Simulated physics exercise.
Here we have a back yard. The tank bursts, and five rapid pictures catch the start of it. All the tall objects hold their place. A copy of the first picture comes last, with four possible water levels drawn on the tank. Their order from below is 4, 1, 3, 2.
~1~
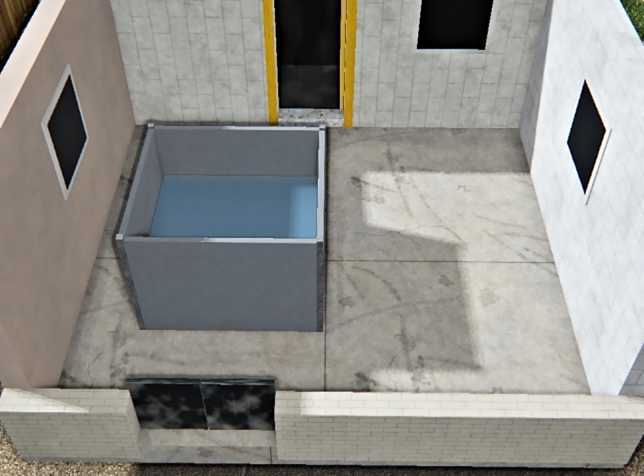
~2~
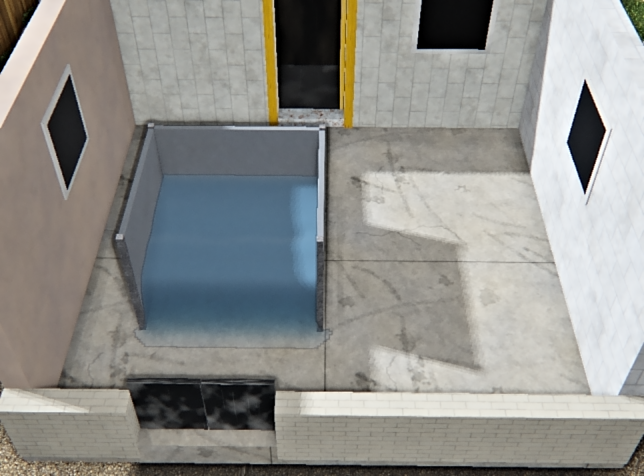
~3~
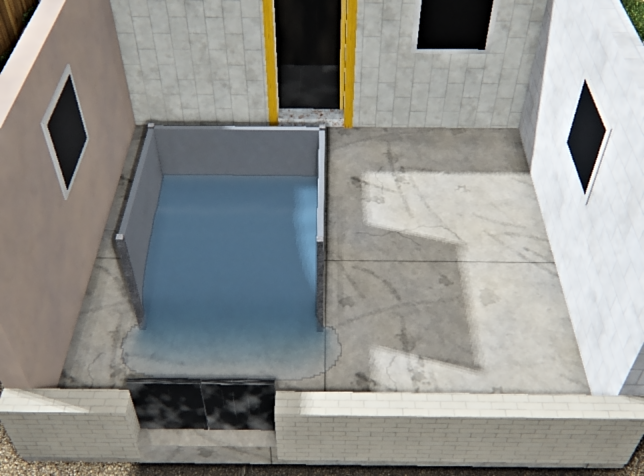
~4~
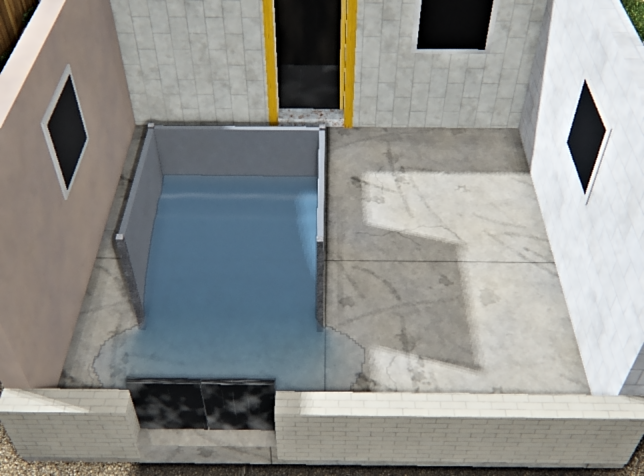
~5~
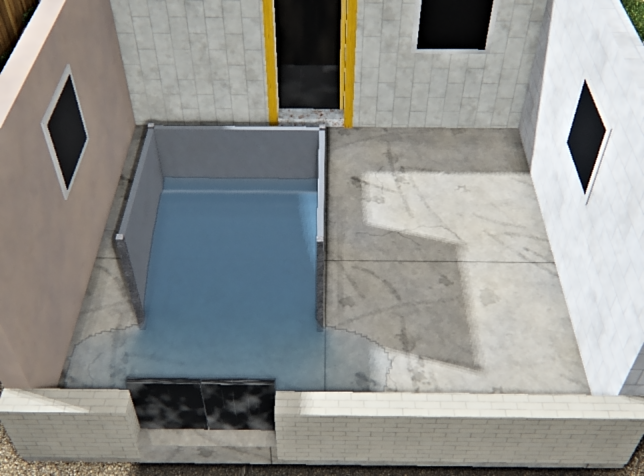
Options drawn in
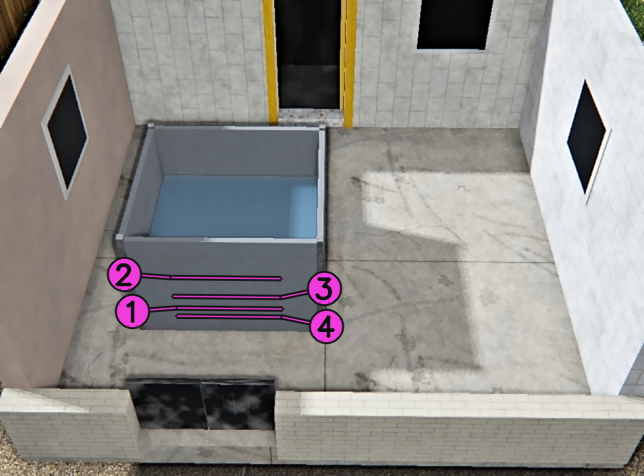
Blue water sits level in a grey tank at the left of a walled concrete yard, seen from above by a still camera, until the tank's near side is gone and the water spreads forward over the floor. A yellow-framed doorway stands behind, with dark windows in the walls and a dark gate in front. The water thins and creeps outward to both sides near the gate.
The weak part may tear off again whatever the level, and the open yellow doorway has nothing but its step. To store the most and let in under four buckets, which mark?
2.
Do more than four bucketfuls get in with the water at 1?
No, that is safe.
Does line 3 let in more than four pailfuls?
No.
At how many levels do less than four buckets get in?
All of them.
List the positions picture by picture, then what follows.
Water in the tank at rest, its middle at (234, 224); foot of the yellow doorway at (311, 126); shut gate at (203, 387).
Water covers 2 % of the ground and shows as far out as (321, 336).
Water covers 6 % of the ground and shows as far out as (333, 351).
Water covers 11 % of the ground and shows as far out as (345, 351).
Water covers 15 % of the ground and shows as far out as (107, 339).
On the marked copy, 1 at (228, 308); 2 at (224, 278); 3 at (227, 296); 4 at (229, 316); from the bottom up 4, 1, 3, 2.
If 1 is chosen, nothing gets over.
If 2 is chosen, a splash gets over, under a bucket.
If 3 is chosen, nothing gets over.
If 4 is chosen, nothing gets over.
